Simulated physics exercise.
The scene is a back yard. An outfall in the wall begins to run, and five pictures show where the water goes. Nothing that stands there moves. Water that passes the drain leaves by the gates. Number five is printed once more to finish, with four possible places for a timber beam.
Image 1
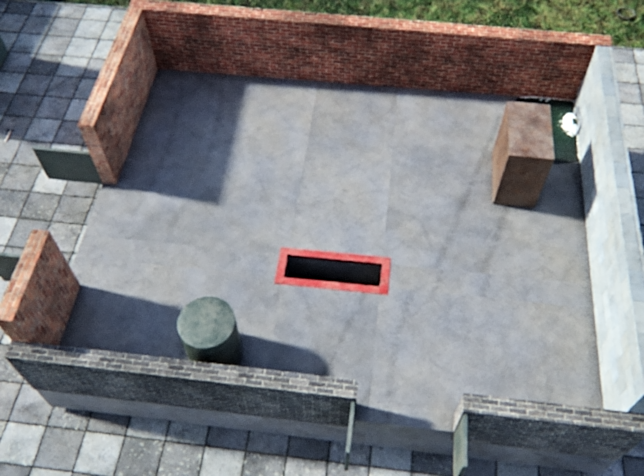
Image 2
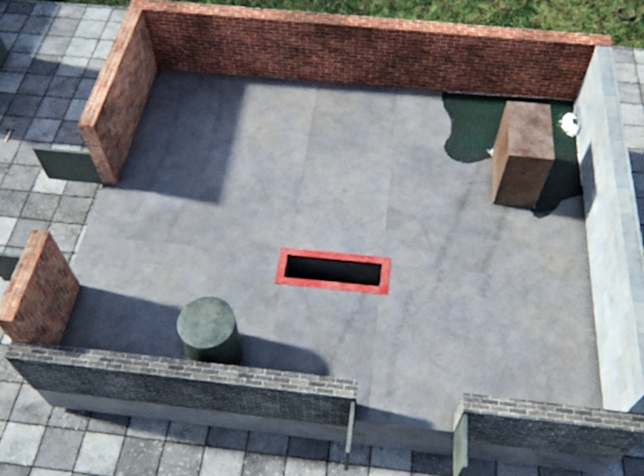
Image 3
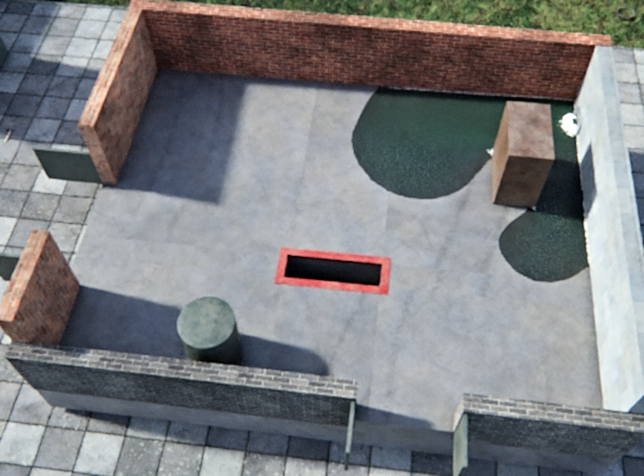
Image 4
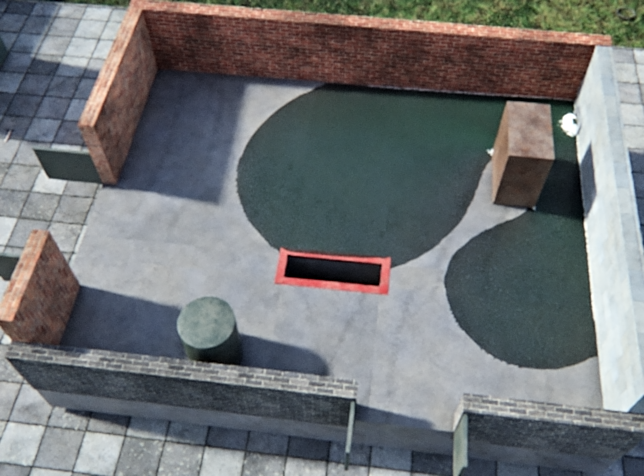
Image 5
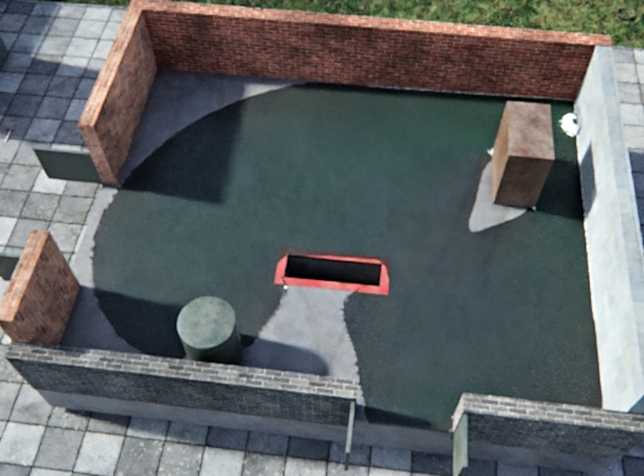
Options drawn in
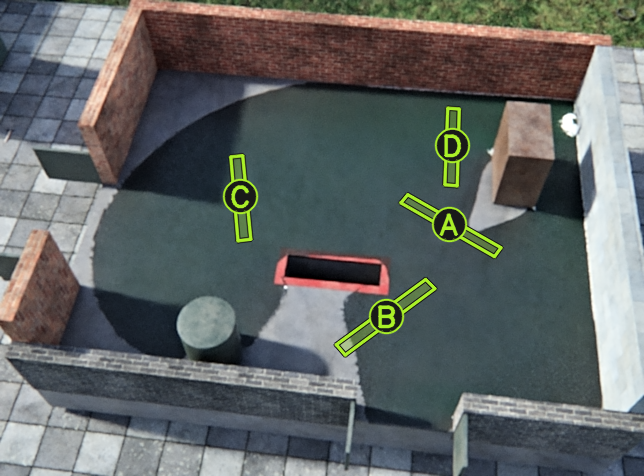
The clip opens on a walled yard, mostly dry, with dark green water in the upper right corner behind a brown block. The water spreads around both sides of the block and widens leftward and downward, reaching the red-rimmed drain, then surrounds much of it and covers most of the ground.
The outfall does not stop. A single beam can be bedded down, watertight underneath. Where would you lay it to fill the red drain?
The answer is place C.
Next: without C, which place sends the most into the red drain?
Here it is place B.
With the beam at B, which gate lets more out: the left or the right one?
More leaves on the left.
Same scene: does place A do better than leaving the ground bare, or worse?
Place A is worse.
On the marked copy, A from (404, 198) to (497, 252); B from (340, 349) to (430, 284); C from (236, 156) to (244, 240); D from (451, 185) to (453, 108).
With A, about 17 % of the stream runs into the red drain, about 80 % out by the gates.
With B, about 23 % of the stream runs into the red drain, about 74 % out by the gates.
With C, about 35 % of the stream runs into the red drain, about 64 % out by the gates.
With D, about 14 % of the stream runs into the red drain, about 84 % out by the gates.
